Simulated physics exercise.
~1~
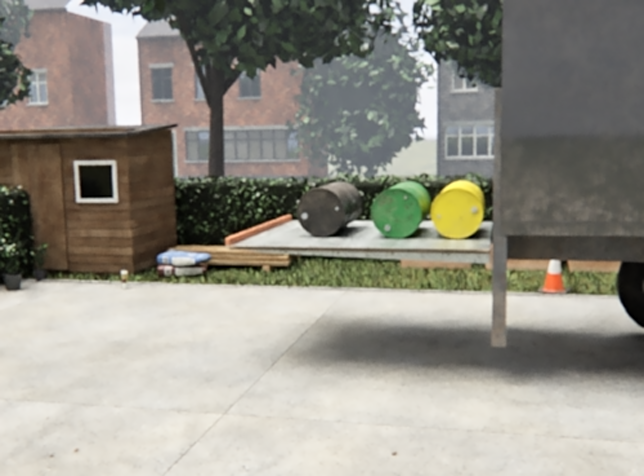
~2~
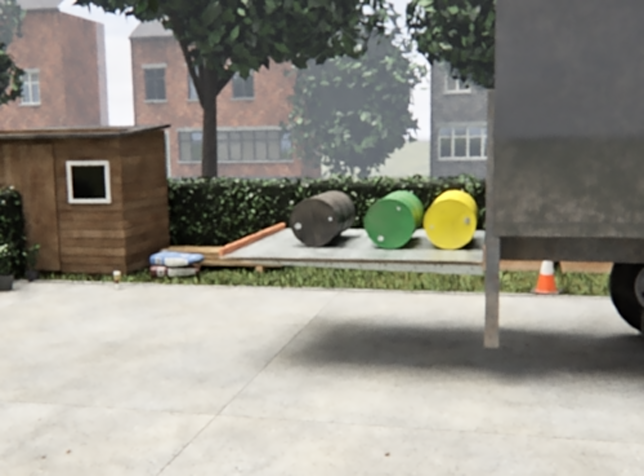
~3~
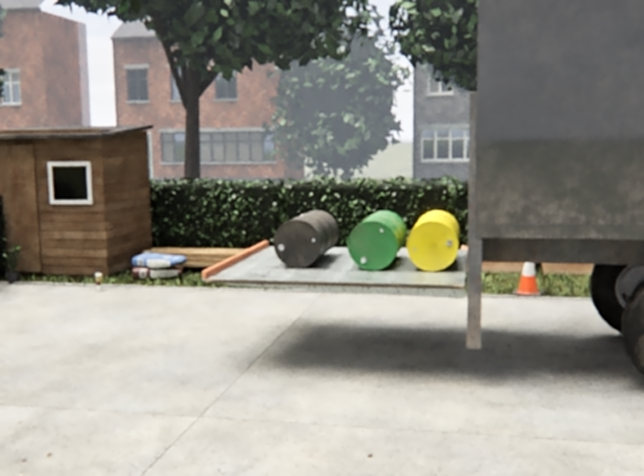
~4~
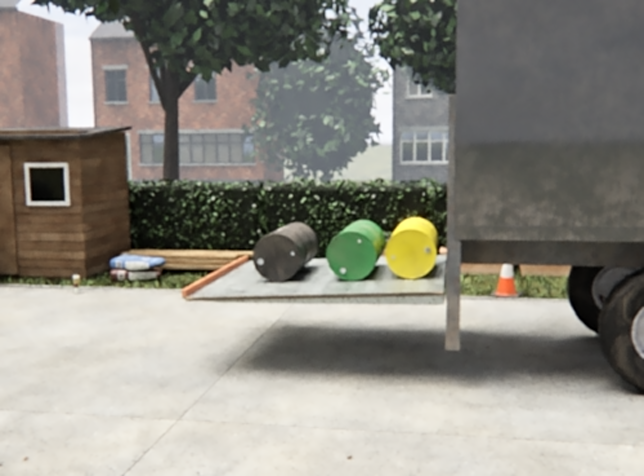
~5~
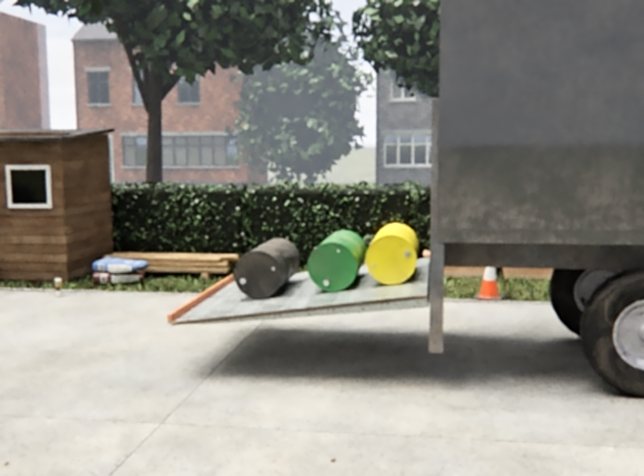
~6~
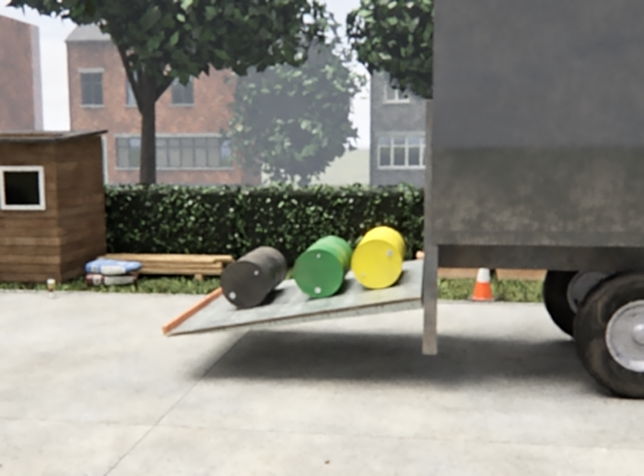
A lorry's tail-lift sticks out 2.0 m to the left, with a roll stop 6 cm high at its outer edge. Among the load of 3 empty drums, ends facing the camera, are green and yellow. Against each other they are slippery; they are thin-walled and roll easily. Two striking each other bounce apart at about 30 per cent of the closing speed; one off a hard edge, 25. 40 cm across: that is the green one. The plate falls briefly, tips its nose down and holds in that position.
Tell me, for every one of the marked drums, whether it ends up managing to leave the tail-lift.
Here it is: Green drum - it does, yellow - it does.
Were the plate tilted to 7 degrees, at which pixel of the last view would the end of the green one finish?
I'd put it somewhere near (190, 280).
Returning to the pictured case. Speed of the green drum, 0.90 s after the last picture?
Close to 1.0 m/s at that moment.
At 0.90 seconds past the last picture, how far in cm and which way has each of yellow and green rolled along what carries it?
Leftward shifts - yellow 70, green 75.
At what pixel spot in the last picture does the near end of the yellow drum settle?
It comes to rest at about (53, 336).
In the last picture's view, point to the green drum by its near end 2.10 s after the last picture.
Position: About (156, 339).
Another 0.9 s on from the last picture, green is on the plate, 50 cm from the stop, rolling left; yellow is on the plate, 95 cm from the stop, rolling left; 0 over the stop so far.
Another 2.1 s on from the last picture, green is on the ground; yellow is over the stop and falling; 3 over the stop so far.
In the end (4.4 s after the last picture), green is on the ground; yellow is off the lift, on the ground; 3 over the stop so far.
